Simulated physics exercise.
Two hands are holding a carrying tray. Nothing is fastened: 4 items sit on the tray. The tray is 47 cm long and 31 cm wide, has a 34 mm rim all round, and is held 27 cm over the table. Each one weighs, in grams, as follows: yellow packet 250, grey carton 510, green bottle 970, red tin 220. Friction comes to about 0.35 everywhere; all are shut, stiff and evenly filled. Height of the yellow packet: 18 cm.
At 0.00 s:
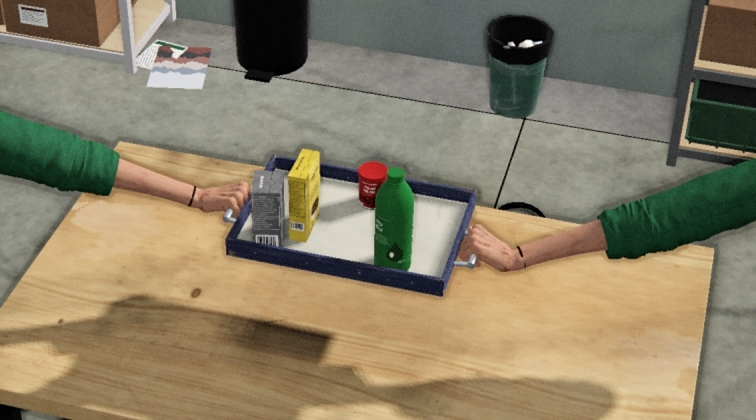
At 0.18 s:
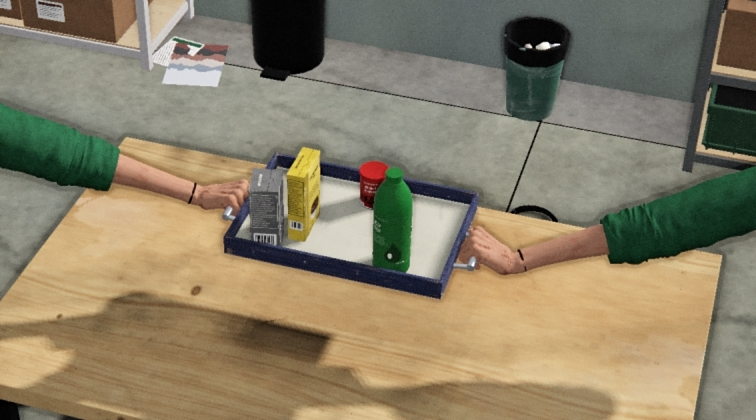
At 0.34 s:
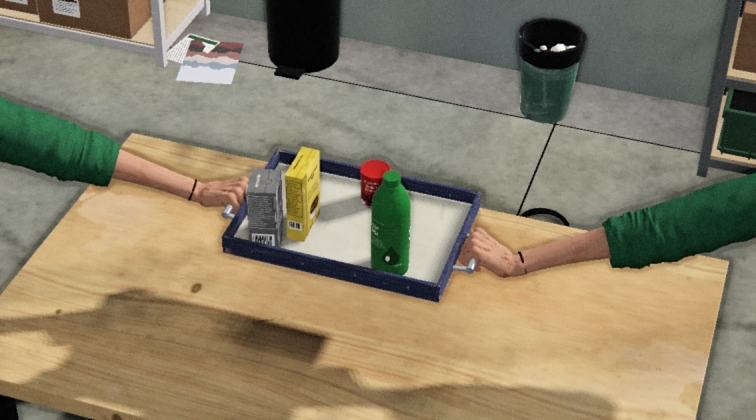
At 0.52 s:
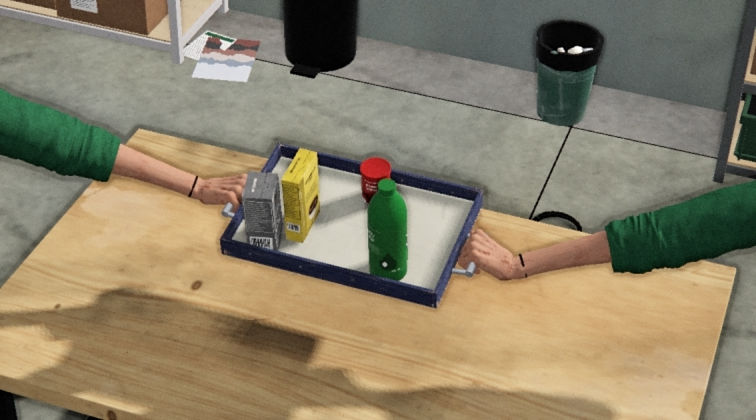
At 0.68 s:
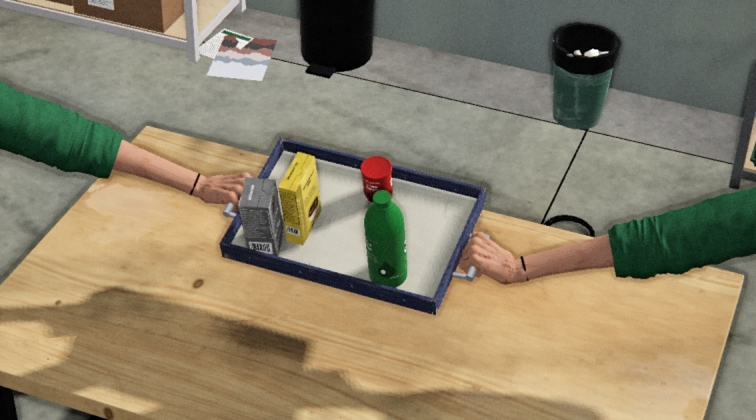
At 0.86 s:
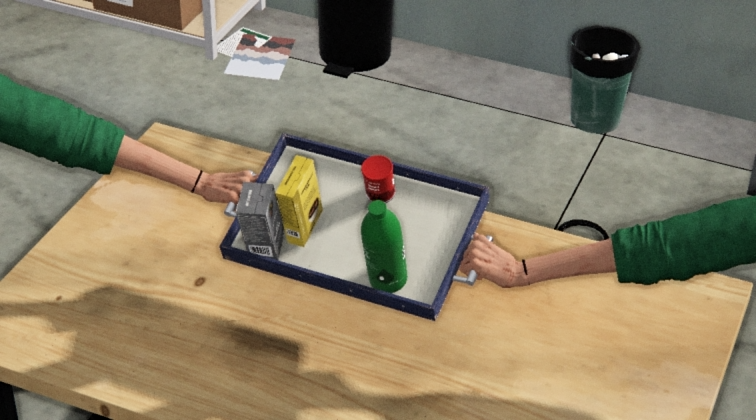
Over a wooden table, two hands in green sleeves held a blue-rimmed tray carrying a yellow packet, grey carton, green bottle and red tin level, then steadily tilted it, lowering the near edge.
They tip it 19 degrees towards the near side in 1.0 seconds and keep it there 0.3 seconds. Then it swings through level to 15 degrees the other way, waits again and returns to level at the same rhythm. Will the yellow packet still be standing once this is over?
Steady.
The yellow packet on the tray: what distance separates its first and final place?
Net shift near 1 cm.
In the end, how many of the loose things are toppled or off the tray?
0.
Around 1.66 s, tray tilted 14°, near edge down.
Around 2.06 s, tray tilted 7°, far edge down.
Around 3.16 s, tray tilted 9°, far edge down.
Finally (4.1 s), all 4 still in place (within 5 cm). In the last view, yellow packet near (302, 194).
